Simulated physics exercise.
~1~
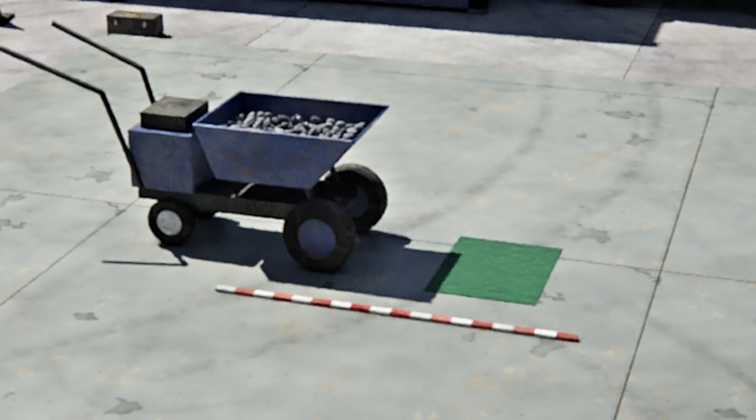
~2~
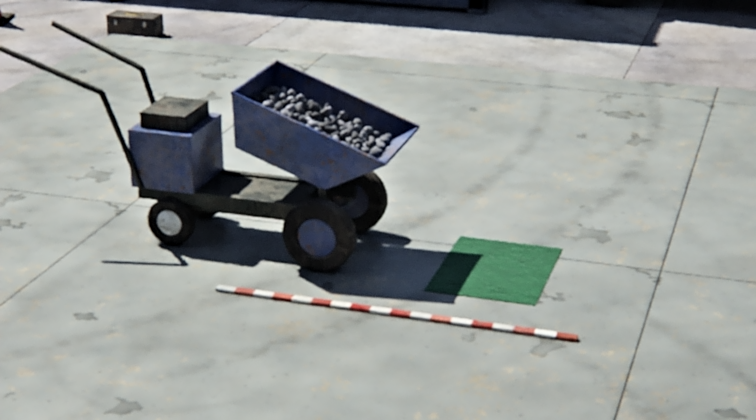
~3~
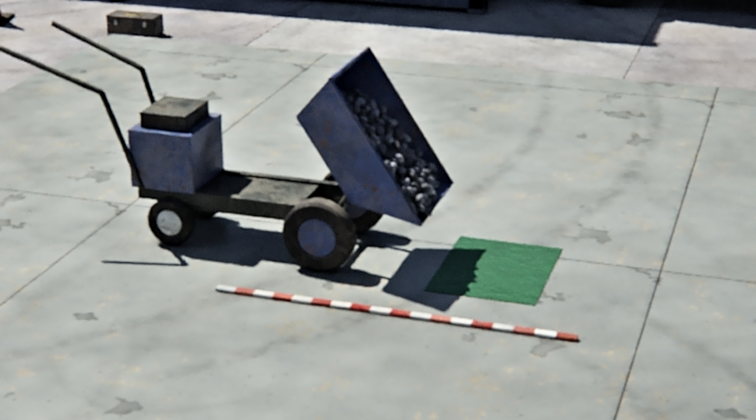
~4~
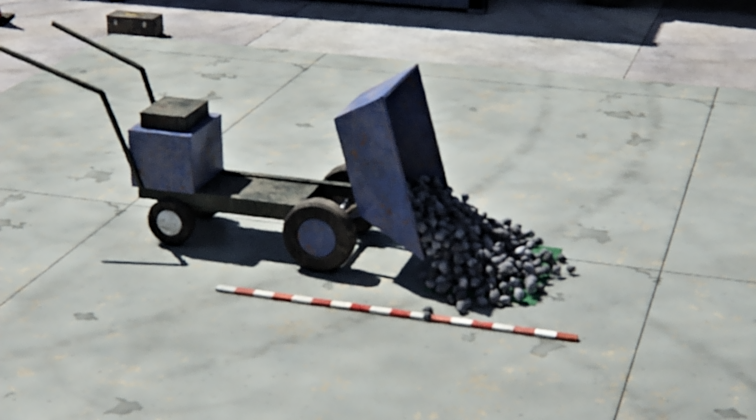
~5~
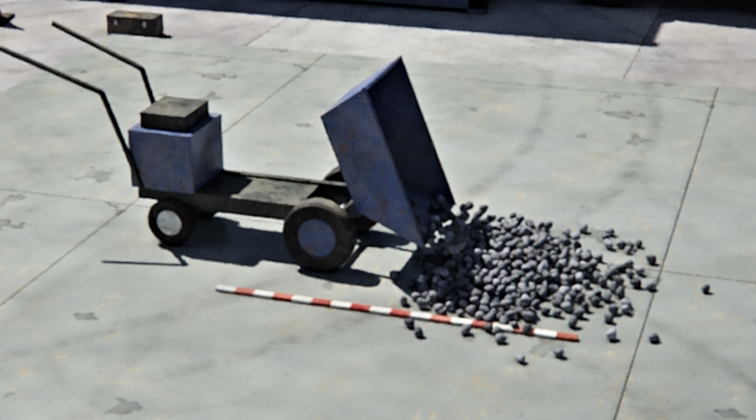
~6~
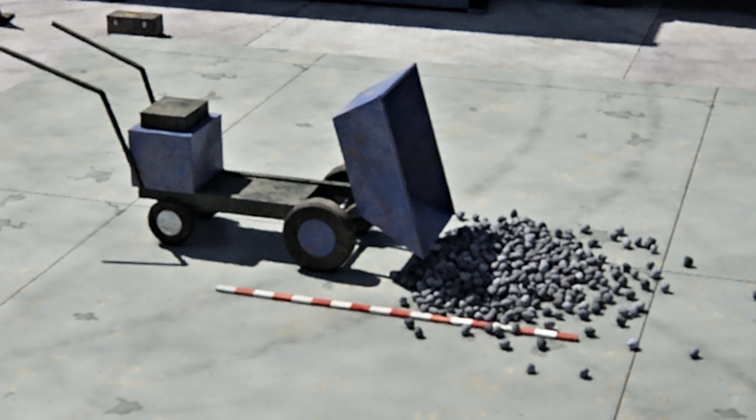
On a sunlit concrete yard, a small motor barrow tipped its blue skip forward and poured dark rounded stones over a green sheet, then jerked the skip back and forth, leaving a wide heap that hid the sheet and spilled past the striped staff.
